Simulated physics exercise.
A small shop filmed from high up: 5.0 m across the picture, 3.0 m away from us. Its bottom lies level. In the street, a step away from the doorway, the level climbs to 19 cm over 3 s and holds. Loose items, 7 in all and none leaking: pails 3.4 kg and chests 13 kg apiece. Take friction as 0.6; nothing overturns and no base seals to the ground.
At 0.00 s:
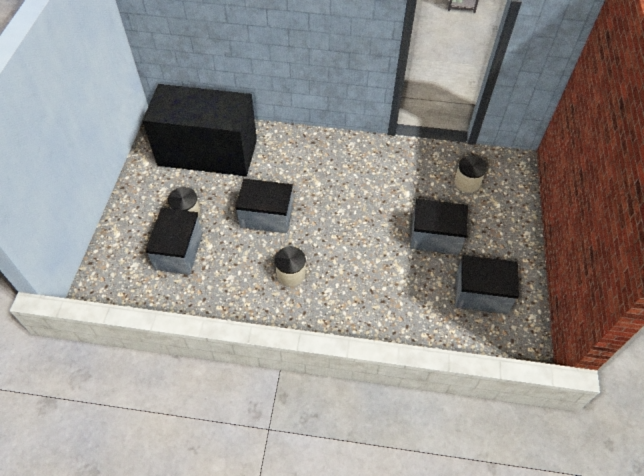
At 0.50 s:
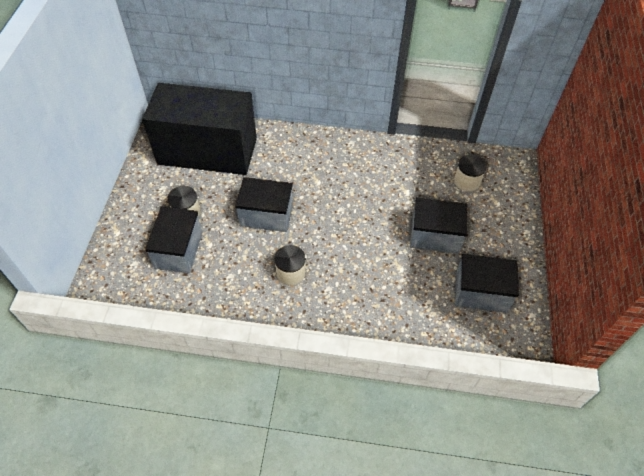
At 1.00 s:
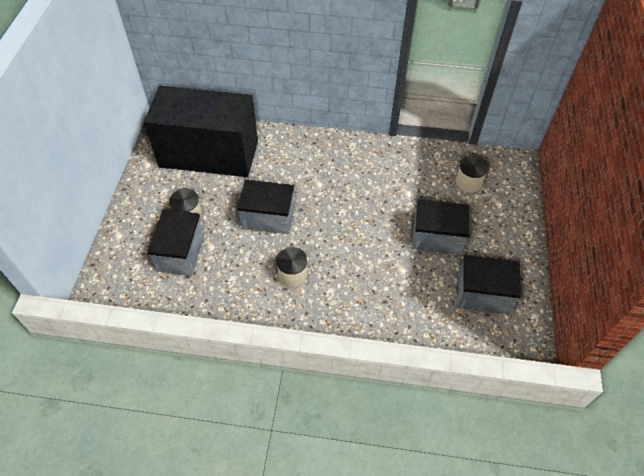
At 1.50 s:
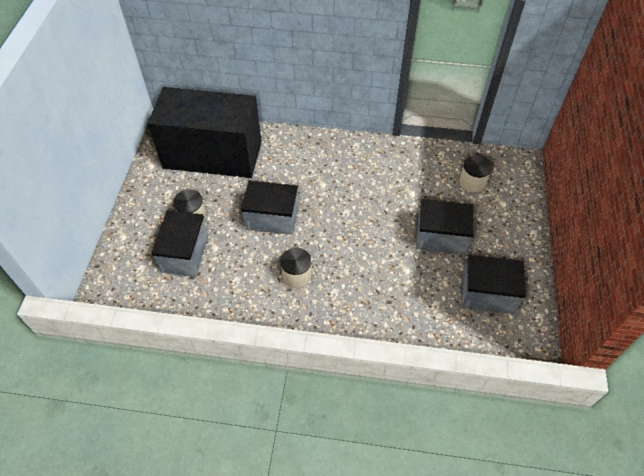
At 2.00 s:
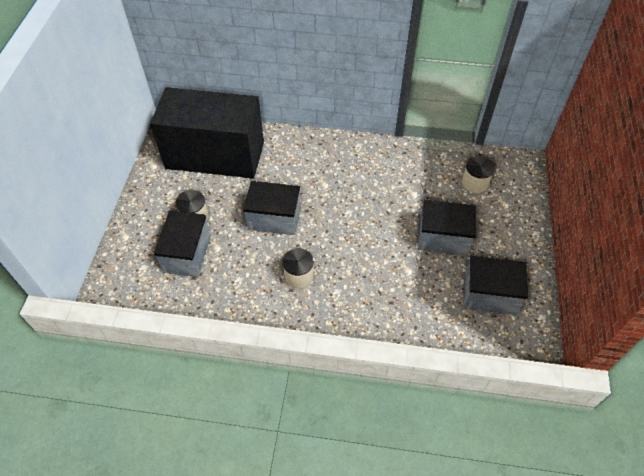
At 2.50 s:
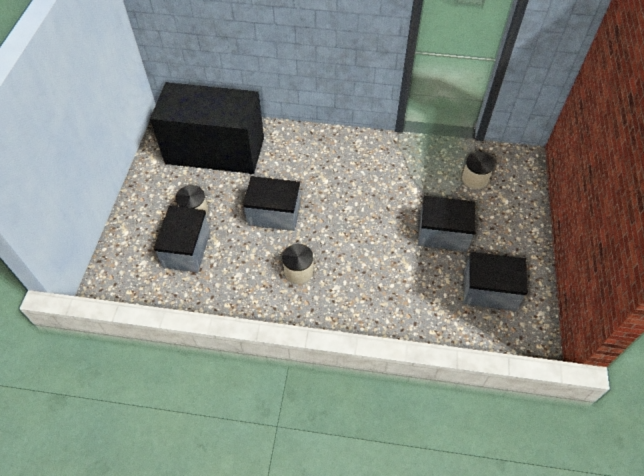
In a small shop seen from above, greenish water spread over the street outside, then crept in through the doorway at the back, while the pails and dark-topped chests stayed where they were.
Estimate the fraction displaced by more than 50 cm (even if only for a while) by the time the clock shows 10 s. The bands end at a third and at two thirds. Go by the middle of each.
It is between one and two thirds.
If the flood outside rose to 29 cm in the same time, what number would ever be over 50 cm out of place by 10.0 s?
Then 5.
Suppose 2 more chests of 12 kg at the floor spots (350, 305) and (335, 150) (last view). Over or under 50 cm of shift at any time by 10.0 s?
In that order: More, less.
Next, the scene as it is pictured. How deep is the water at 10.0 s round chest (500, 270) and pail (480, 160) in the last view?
Roughly 11 and 11 cm.
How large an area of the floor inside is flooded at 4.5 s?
Some 7.0 m2.
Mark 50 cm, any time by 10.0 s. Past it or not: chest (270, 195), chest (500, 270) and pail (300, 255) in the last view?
In turn: Short of it, more, over.
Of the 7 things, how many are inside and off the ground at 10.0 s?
I count 3.
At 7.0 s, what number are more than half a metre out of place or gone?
I count 3.
After 3.5 s 0 of 7 are over 50 cm from their spots; 0 afloat.
After 4.5 s 1 of 7 are over 50 cm from their spots; 1 afloat.
After 7.0 s 3 of 7 are over 50 cm from their spots; 4 afloat.
After 10.0 s 4 of 7 are over 50 cm from their spots, and 4 have been at some point; 3 afloat.
